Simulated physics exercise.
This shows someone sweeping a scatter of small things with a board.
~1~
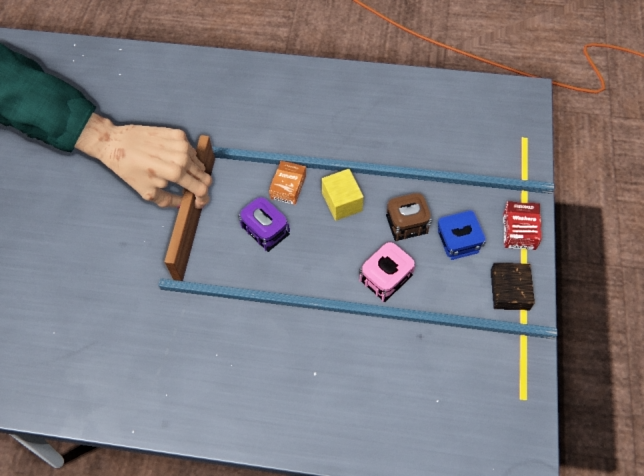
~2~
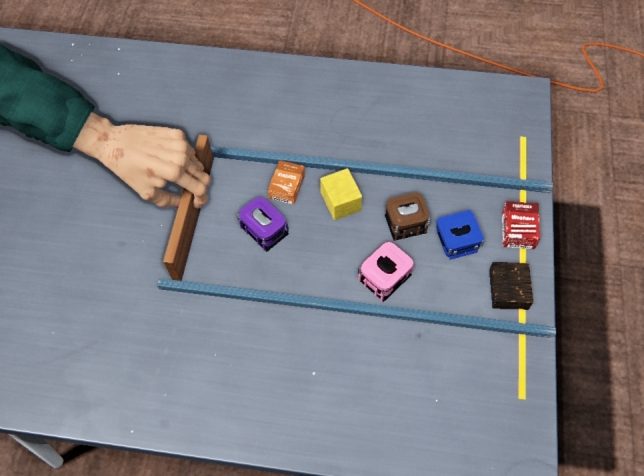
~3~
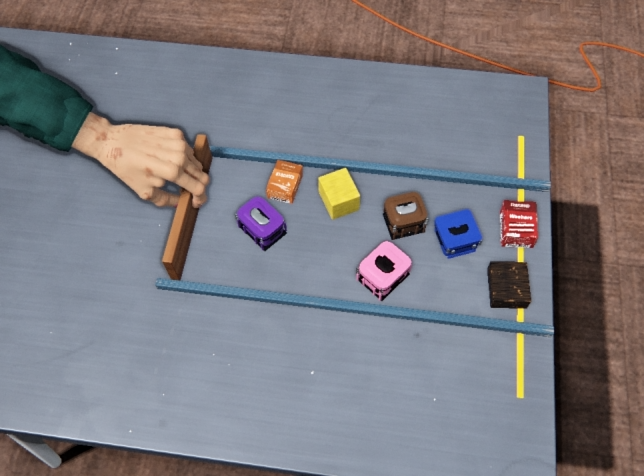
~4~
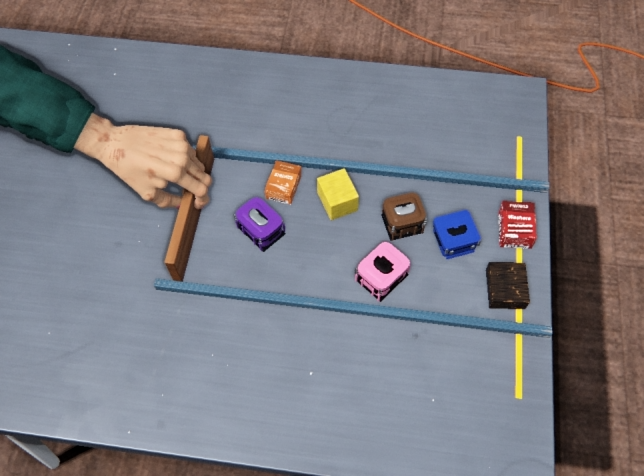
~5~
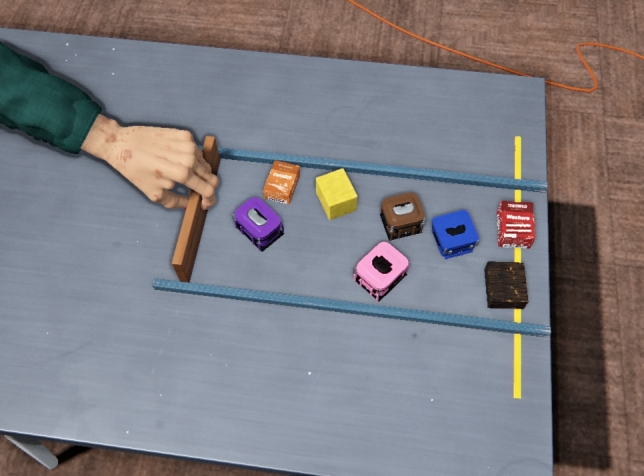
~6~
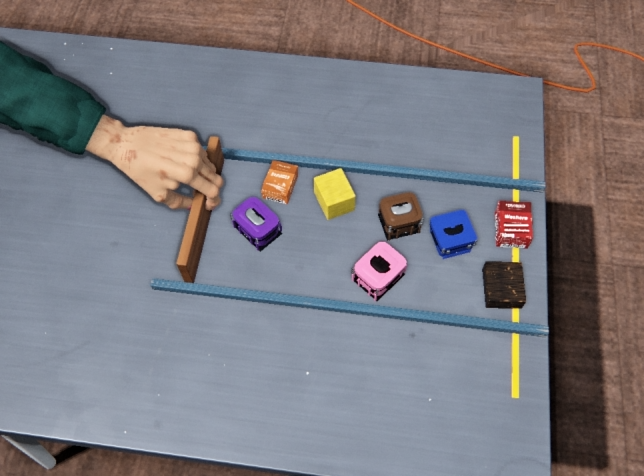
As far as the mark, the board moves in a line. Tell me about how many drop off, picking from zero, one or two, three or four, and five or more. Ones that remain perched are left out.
The answer is five or more.
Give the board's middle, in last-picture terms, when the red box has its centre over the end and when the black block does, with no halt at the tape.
The middle is at (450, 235) when it's the red box, and at (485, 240) when it's the black block.
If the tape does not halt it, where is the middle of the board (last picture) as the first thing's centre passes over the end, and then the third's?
First: Around (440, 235). Next: Around (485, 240).
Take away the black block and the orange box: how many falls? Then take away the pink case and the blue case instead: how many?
Count: 3 (first case); 4 (second).
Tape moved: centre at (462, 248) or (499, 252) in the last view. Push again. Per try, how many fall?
The counts: 2 and 4.
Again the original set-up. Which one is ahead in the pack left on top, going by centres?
That's the pink case, it ends up nearest.
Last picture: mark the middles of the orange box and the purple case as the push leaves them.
Orange box at about (531, 202), purple case at about (534, 267).
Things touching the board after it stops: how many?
It's 3 of them.
Soon after, none off yet; red box at rest near (514, 225); black block at rest near (504, 285); blue case at rest near (452, 234).
After that, none off yet; red box displaced about its own width near (548, 222); black block at rest near (504, 285); blue case displaced well along near (526, 250).
In the end, the number that fall off is five or more; gone, yellow block, brown case, blue case, black block and red box.
